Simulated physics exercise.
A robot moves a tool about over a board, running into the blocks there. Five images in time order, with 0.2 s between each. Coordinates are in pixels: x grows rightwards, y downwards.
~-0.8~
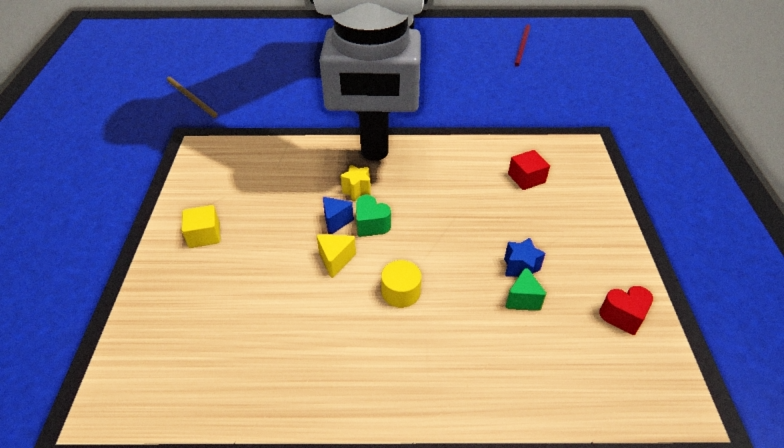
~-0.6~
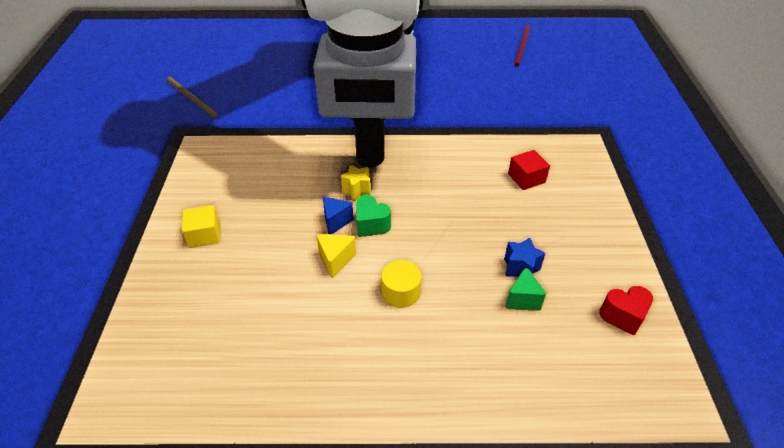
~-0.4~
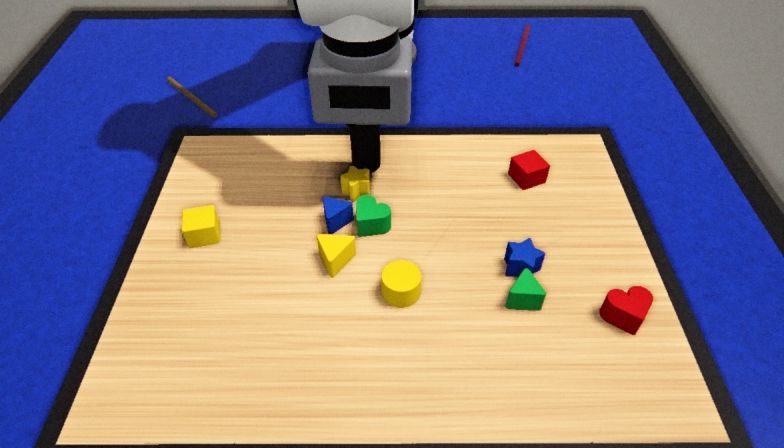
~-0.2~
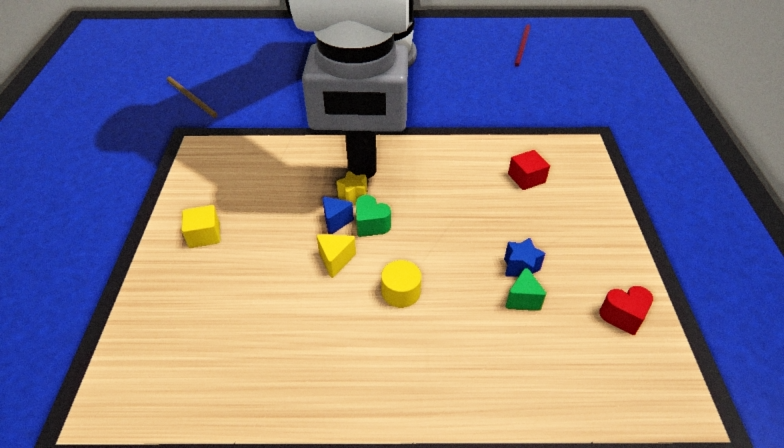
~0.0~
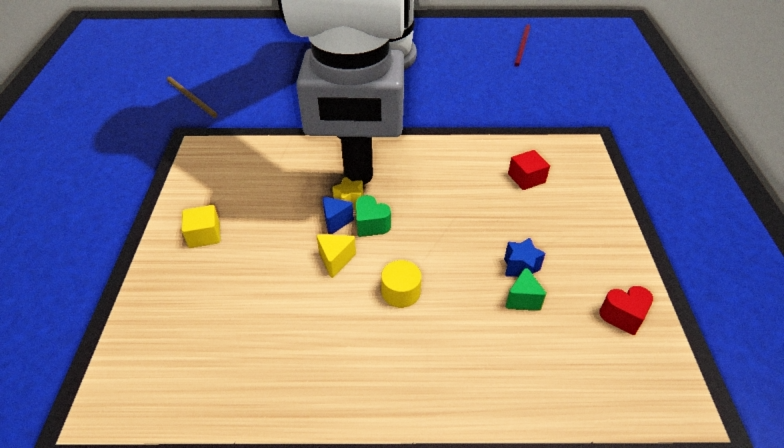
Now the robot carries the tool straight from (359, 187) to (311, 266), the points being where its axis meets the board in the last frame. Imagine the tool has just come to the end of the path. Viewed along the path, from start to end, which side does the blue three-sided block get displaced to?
Right-hand side.
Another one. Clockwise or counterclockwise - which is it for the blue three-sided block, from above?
If we look at it from overhead, the blue three-sided block pivots clockwise.
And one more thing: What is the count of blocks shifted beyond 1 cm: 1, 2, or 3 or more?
This push will displace three or more blocks.
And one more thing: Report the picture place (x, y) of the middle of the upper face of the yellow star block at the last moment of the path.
Answer: (295, 271).
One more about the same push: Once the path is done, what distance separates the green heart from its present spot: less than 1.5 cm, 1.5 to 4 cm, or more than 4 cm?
That one ends up within 1.5 cm of where it is now.
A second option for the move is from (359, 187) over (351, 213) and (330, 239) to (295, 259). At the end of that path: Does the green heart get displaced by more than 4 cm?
My answer is no.
On the path given first. One third of the way, tool at (342, 201); blue three-sided block at (314, 228), turned 25° clockwise; yellow star block at (331, 213); green heart at (371, 211), turned 15° anticlockwise.
Two thirds of the way, tool at (326, 228); yellow three-sided block at (328, 260), turned 35° anticlockwise; blue three-sided block at (290, 251), turned 35° clockwise; yellow star block at (314, 241); green heart at (371, 211), turned 15° anticlockwise.
At the end, tool at (309, 256); yellow three-sided block at (327, 274), turned 70° anticlockwise; blue three-sided block at (267, 280), turned 45° clockwise; yellow star block at (295, 271); green heart at (371, 211), turned 15° anticlockwise.
